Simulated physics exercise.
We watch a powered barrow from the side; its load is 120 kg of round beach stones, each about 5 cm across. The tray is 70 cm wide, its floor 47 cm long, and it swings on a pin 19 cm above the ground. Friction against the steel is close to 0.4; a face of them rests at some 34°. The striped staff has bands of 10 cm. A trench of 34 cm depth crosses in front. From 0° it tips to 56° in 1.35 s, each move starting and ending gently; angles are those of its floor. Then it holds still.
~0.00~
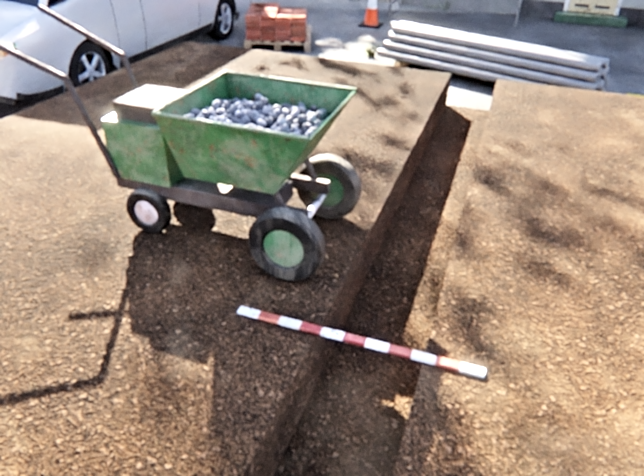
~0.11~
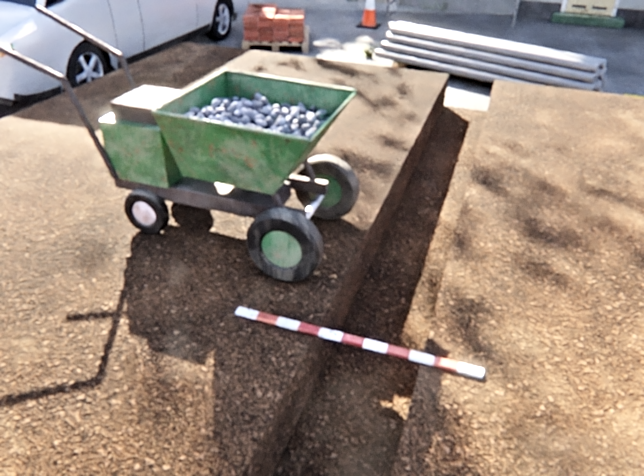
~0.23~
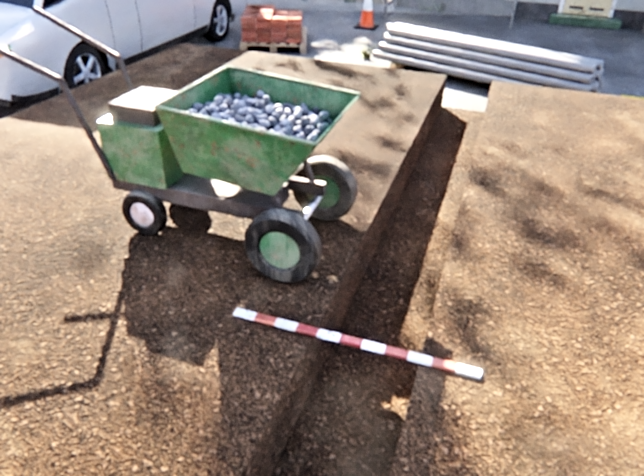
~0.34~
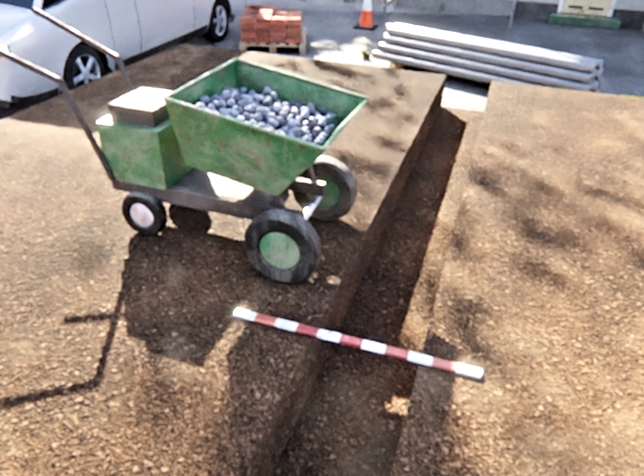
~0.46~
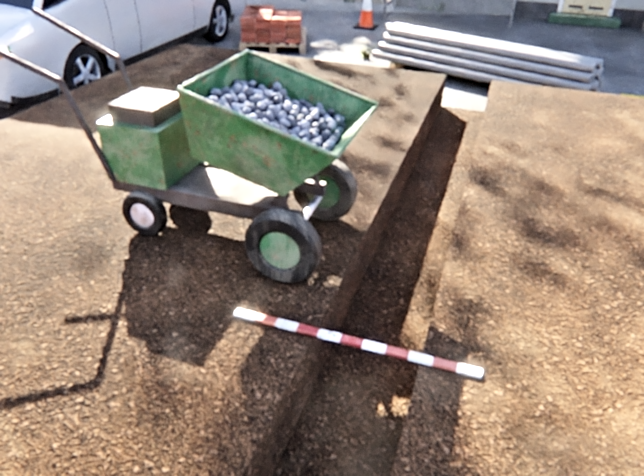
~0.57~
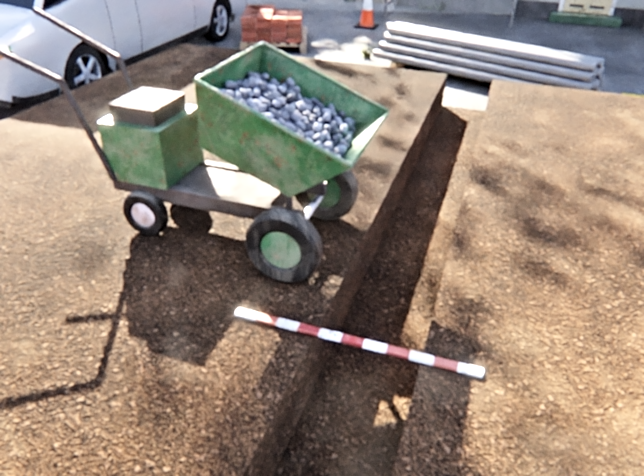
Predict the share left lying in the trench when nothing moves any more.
Roughly 24 per cent ends in the trench.
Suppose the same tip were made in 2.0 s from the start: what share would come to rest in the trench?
In that case some 25 per cent.
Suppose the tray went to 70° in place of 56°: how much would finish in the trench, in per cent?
Then about 55 per cent.
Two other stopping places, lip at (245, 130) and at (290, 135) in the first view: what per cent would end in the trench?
About 35 and 30 per cent.
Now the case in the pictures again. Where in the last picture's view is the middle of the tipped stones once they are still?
Around (422, 317).
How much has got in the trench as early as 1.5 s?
Some 5 per cent.
After 1.0 s the floor is at 47°; 100 % in the tray; the foremost stones are at (380, 183).
After 1.5 s the floor is at 56°; 93 % in the tray, 6 % in the trench; the foremost stones are at (445, 269).
After 1.8 s the floor is at 56°; 78 % in the tray, 11 % in the trench, 11 % past the trench; the foremost stones are at (511, 286).
After 3.8 s the floor is at 56°; 64 % in the tray, 24 % in the trench, 12 % past the trench; the foremost stones are at (576, 305).
